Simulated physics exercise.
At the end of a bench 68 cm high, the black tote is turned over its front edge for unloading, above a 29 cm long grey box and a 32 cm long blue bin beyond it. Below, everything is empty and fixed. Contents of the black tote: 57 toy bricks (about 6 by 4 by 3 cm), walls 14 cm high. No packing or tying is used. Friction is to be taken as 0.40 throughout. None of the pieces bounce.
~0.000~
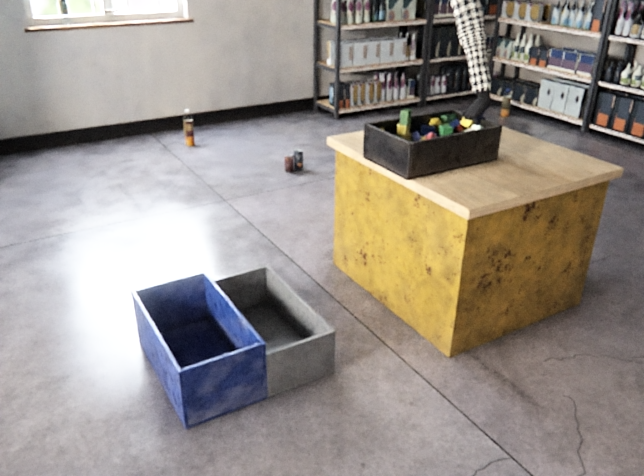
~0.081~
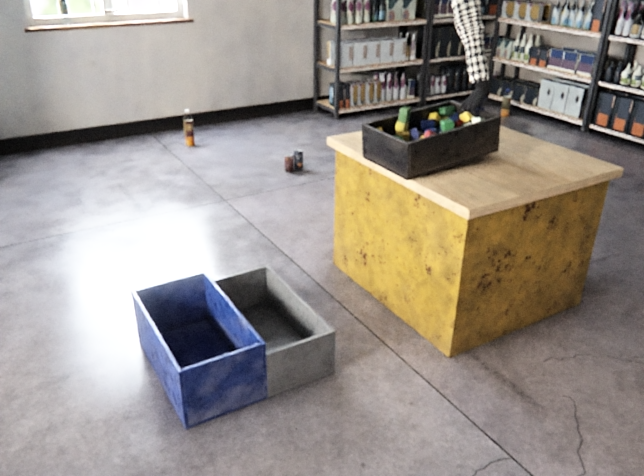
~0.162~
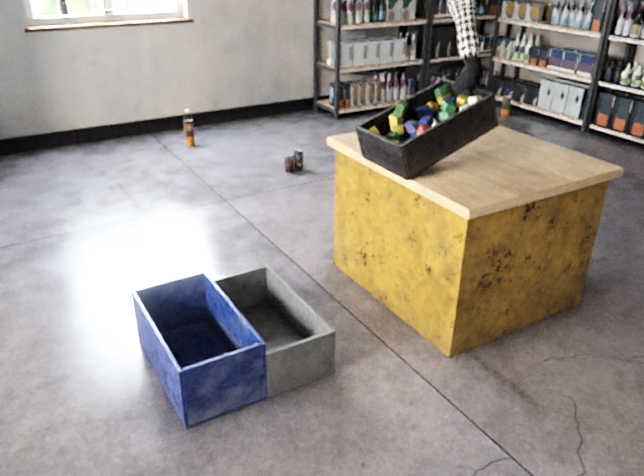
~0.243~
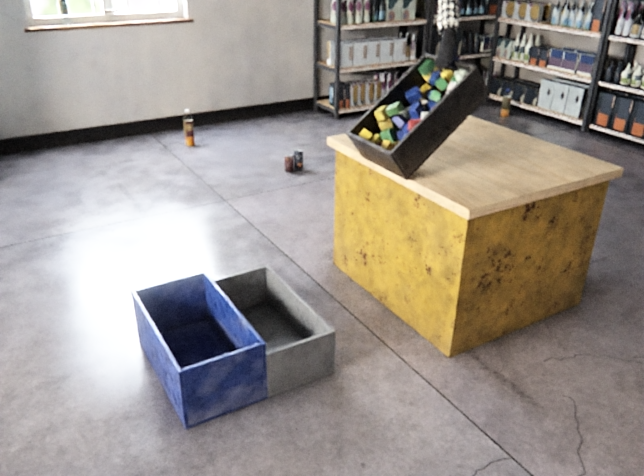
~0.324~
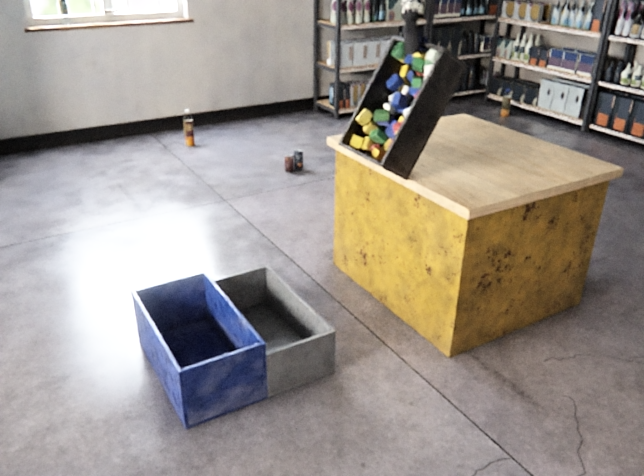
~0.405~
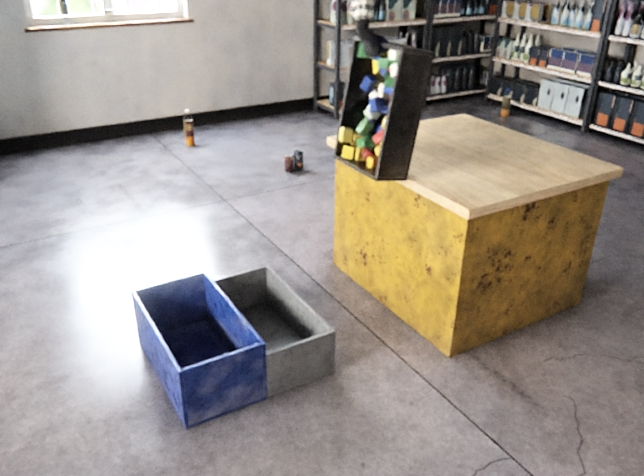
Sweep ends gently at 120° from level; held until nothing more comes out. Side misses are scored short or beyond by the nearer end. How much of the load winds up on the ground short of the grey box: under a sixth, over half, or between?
One sixth up to one half of the load on the ground short of the grey box.
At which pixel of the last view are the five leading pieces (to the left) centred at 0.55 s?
About (313, 97).
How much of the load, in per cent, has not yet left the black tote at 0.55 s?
80 %.
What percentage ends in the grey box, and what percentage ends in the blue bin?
Approx. 35 % / 30 %.
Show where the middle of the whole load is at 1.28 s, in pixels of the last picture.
The centre sits near (265, 338).
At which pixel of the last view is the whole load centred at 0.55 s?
Estimated centre in the last picture: (342, 146).
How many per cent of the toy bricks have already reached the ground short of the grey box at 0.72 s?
Estimated fraction: Some 0 percent.
After 0.55 s, tilt 111°; 46 still in the black tote and 11 in the air.
After 0.72 s, tilt 120°; 8 still in the black tote, 2 in the grey box and 47 in the air.
After 0.97 s, tilt 120°; 19 in the grey box, 16 in the blue bin, 10 on the ground short of the grey box and 12 in the air.
Final count (at 1.28 s), 19 in the grey box, 16 in the blue bin and 22 on the ground short of the grey box. Asked share, 22 of 57, 39 per cent.
